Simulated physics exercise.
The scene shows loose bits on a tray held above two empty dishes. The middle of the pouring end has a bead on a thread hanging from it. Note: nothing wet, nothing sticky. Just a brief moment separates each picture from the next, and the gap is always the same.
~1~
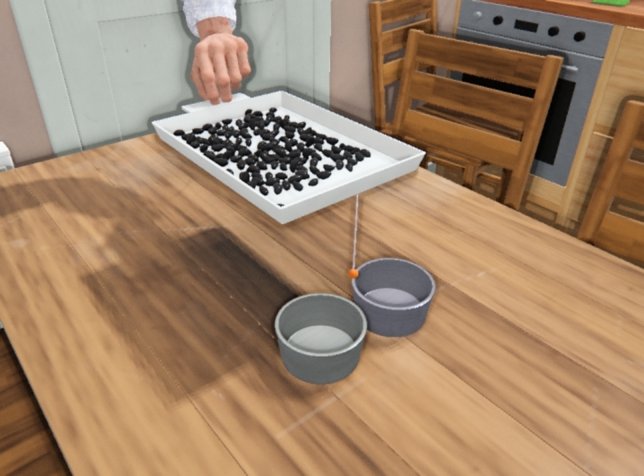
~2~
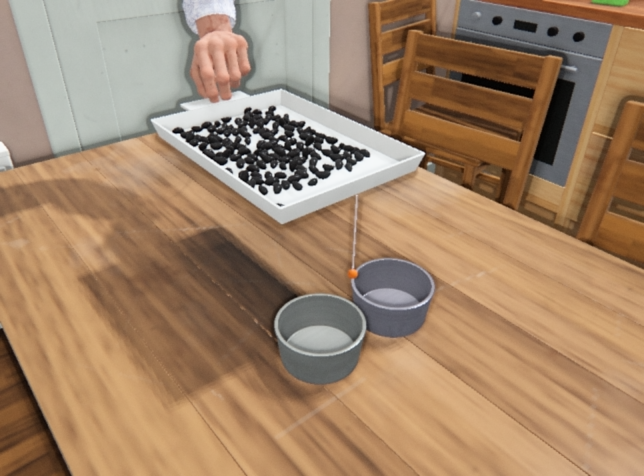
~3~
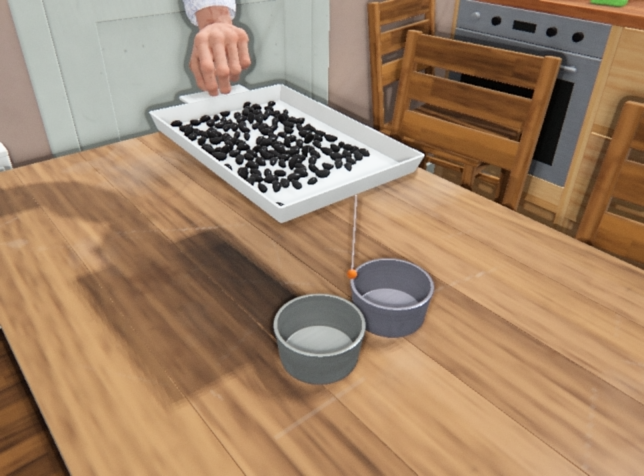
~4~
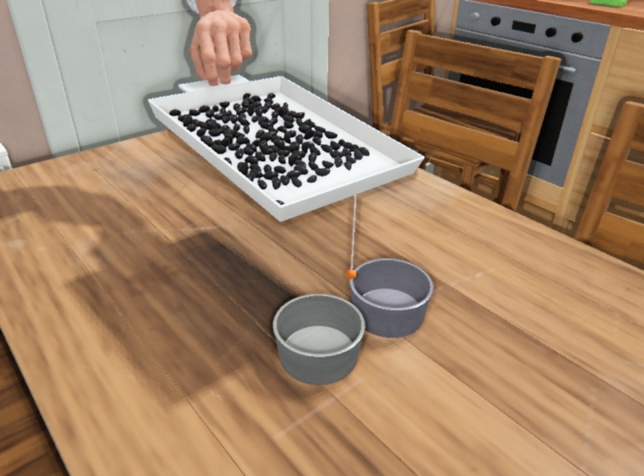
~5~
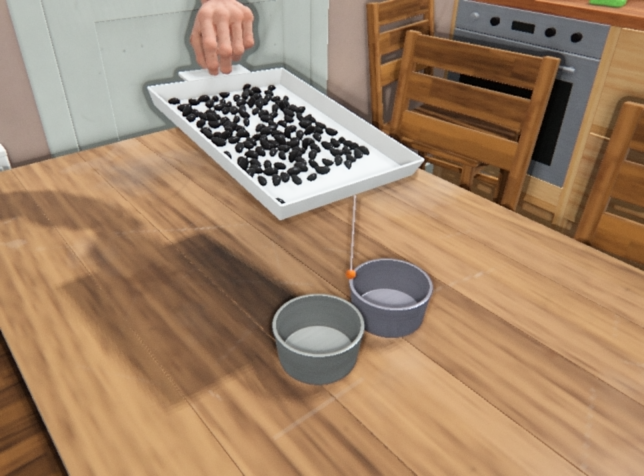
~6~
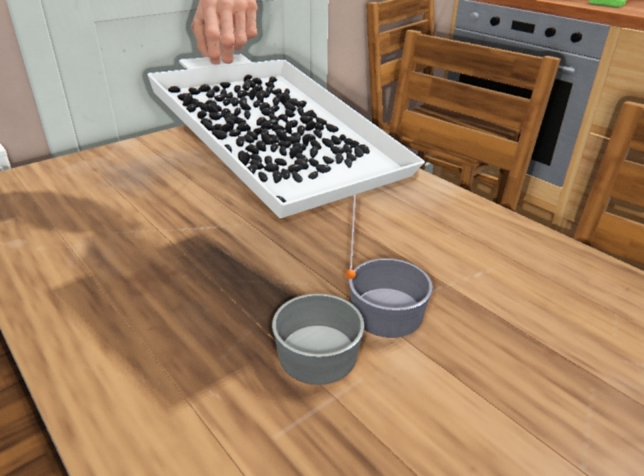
A white tray of black beans, held at its far end by a hand above two empty bowls on a wooden table, stayed level briefly, then tilted slightly as the hand slowly raised that end.
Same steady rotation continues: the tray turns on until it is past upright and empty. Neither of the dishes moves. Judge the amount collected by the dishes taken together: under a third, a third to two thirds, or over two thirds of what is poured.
Lands mid-range.
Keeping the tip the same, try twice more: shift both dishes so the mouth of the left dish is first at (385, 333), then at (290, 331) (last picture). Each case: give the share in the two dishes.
You'd get 40 in a hundred first and 20 in a hundred after that.
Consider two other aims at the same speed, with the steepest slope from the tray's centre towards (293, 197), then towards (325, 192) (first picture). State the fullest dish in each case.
Order of results: The left-placed dish, followed by the left-placed dish.
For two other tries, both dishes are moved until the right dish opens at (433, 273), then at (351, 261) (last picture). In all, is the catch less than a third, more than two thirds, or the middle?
Beyond two thirds; below one third.
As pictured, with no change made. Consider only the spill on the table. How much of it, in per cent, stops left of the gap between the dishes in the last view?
10 %, roughly.
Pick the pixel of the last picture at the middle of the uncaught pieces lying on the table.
Their resting centre is at about (450, 309).
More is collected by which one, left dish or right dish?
I'd go with the right of the two.
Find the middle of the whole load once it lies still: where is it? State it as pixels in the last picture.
Centre at rest: Close to (410, 311).
Shortly afterwards, tray tipped steeply; all but a few on the tray; only a few in the right dish.
Next, tray tipped right over; near half on the tray; a little in the right dish; a little outside both; near a third in the air.
Some moments later, tray tipped past a quarter turn; near half in the right dish; near half outside both.
In the end, tray tipped past a quarter turn; none at all in the left dish; near half in the right dish; near half outside both.
